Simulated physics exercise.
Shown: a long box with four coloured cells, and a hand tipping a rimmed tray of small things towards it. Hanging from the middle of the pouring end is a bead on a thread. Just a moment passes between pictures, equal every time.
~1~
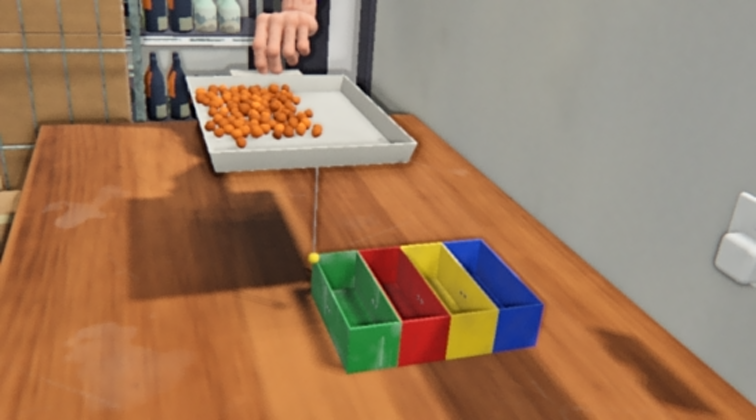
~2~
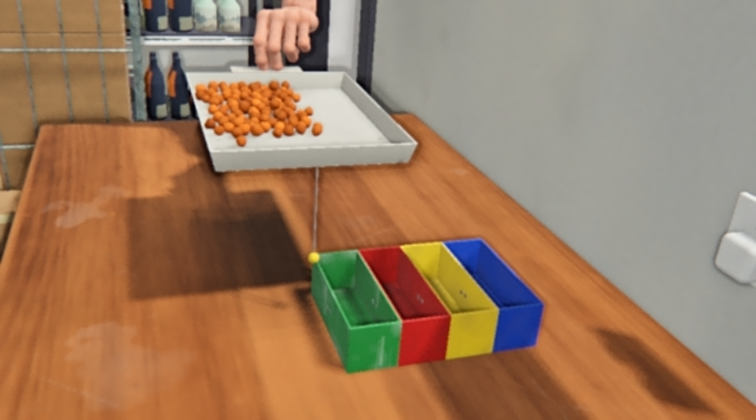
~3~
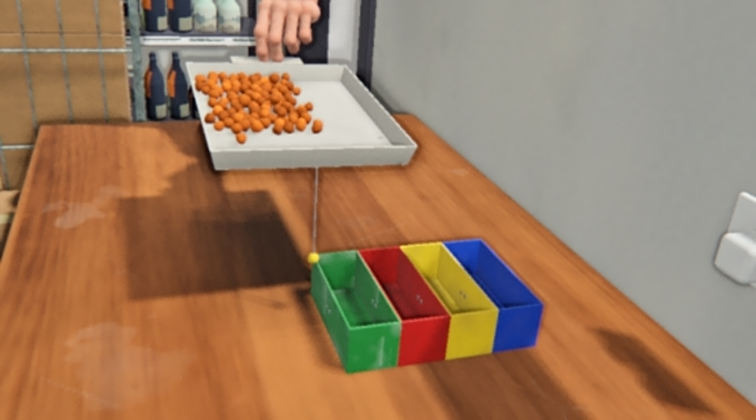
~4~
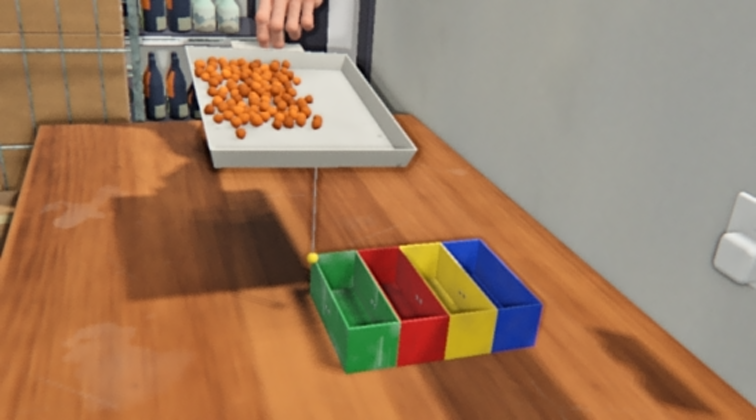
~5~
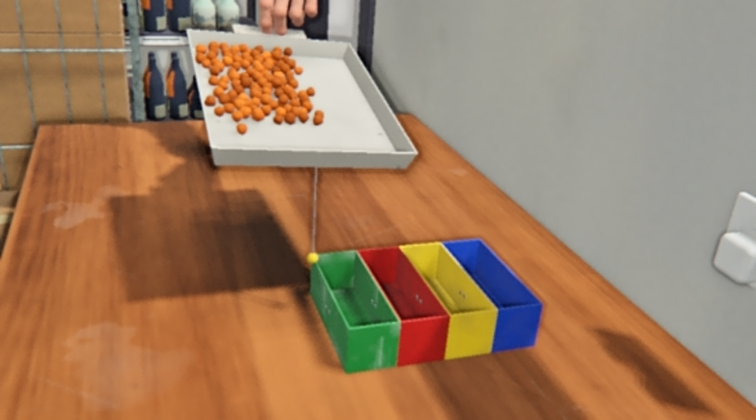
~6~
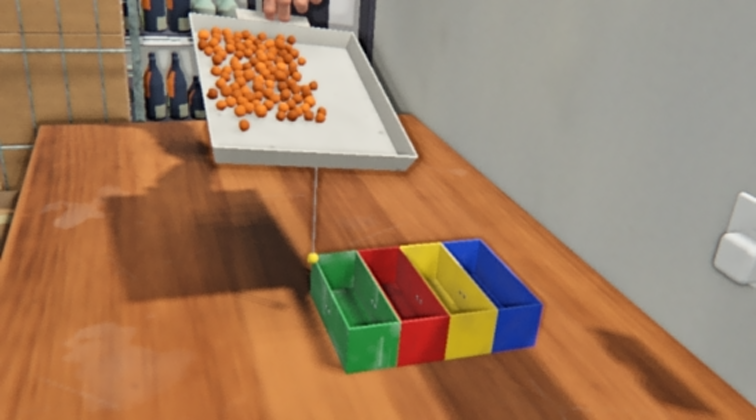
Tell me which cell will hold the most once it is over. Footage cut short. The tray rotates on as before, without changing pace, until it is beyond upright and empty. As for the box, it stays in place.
The red cell will hold the most.
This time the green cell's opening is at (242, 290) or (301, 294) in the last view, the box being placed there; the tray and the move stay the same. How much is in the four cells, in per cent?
The first yields 80 per cent and the second 90 per cent.
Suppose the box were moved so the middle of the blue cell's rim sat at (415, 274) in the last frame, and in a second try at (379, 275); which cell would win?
At the first place that blue cell, at the second that blue cell.
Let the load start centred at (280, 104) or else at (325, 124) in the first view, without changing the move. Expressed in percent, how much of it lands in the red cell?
Near 50 per cent and near 50 per cent.
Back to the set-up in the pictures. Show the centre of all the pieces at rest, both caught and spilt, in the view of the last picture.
Near (394, 321).
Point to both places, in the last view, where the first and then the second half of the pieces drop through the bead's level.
First part (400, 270), rest (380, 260).
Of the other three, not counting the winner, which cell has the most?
The cell in green.
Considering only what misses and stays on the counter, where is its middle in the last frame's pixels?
Centre, final frame: Roughly (295, 370).
Soon, tray tipped steeply; most on the tray; a stray few in the green cell; a stray few in the yellow cell; a small part falling or outside the box.
A while on, tray tipped right over; about two thirds on the tray; a small part in the red cell; a small part in the yellow cell; a stray few in the green cell; a small part falling or outside the box.
Towards the end, tray tipped past a quarter turn; about half in the red cell; about a quarter in the green cell; a small part in the yellow cell; a stray few in the blue cell; about a quarter falling or outside the box.
Finally, tray tipped past a quarter turn; about half in the red cell; about a quarter in the green cell; a small part in the yellow cell; a stray few in the blue cell; about a quarter outside the box.
